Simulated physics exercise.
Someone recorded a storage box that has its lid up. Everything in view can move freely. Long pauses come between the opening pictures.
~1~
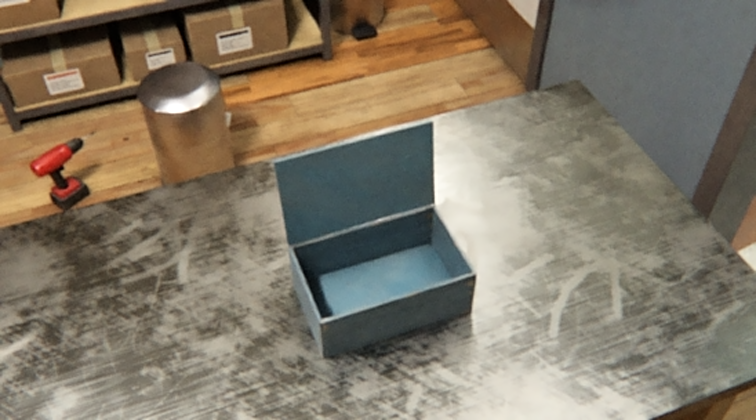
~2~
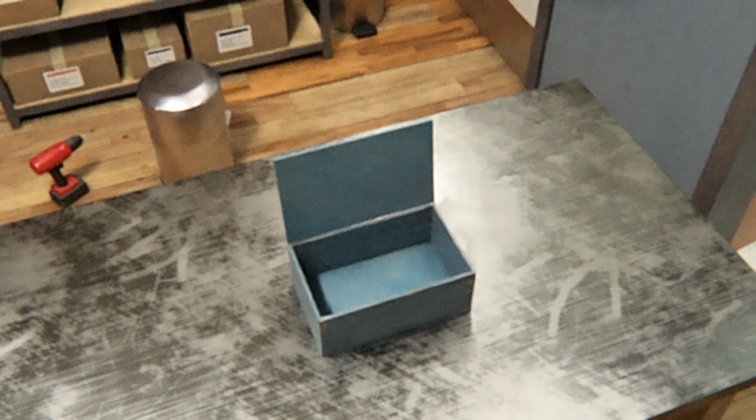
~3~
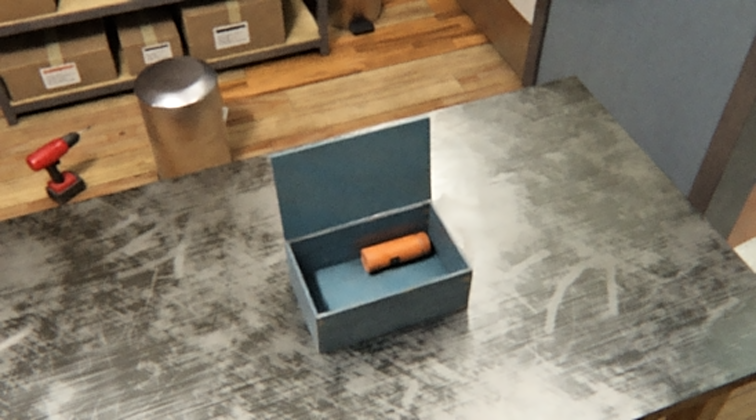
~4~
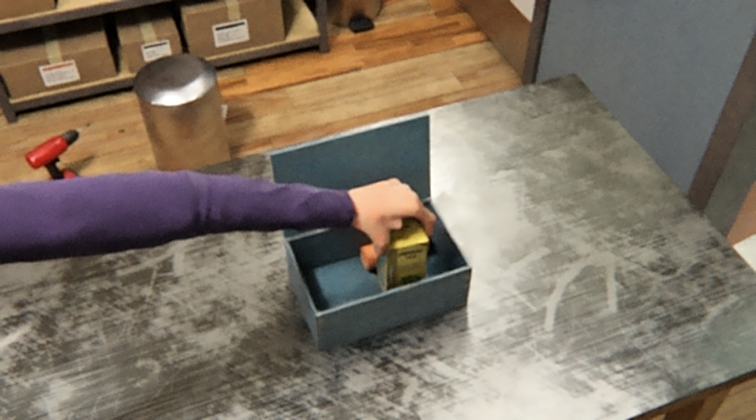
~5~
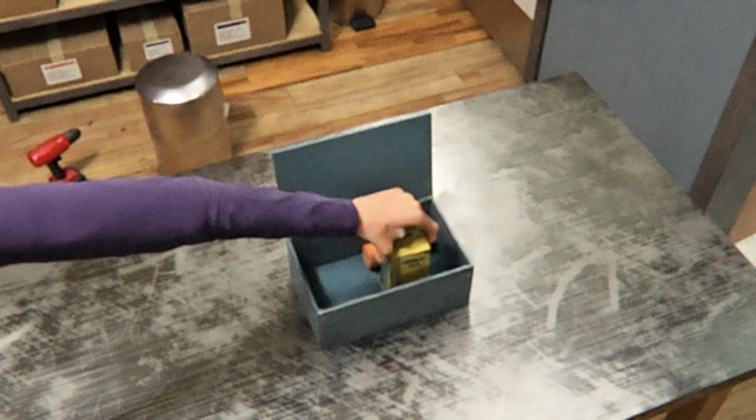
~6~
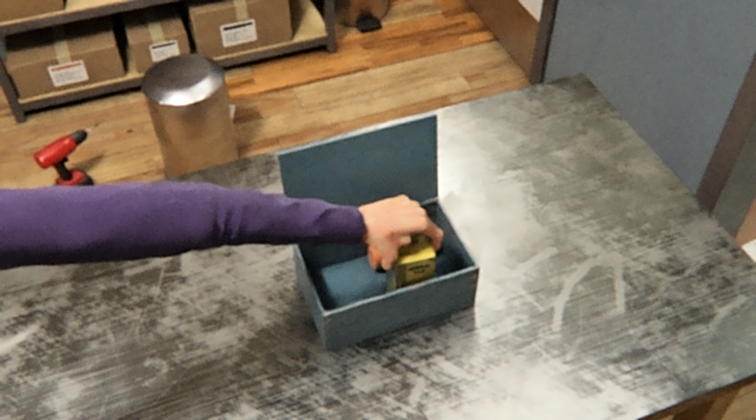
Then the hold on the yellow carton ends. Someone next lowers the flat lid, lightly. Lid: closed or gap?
Can't come down.
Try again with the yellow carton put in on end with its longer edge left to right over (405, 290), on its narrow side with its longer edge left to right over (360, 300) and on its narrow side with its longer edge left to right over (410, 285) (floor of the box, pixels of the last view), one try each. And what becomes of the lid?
So: First open, second shut tight, third shut tight.
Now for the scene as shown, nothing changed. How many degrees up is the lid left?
The lid sits around 25° above the rim.
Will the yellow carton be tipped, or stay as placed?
In the end, the yellow carton keeps its orientation.
Then, 1.30 s later than the last frame, lid 78° above the rim.
Then, 1.70 s later than the last frame, lid 50° above the rim.
When it is over, lid 23° above the rim; both as before. End places, in pixels of the last picture, yellow carton near (410, 274).
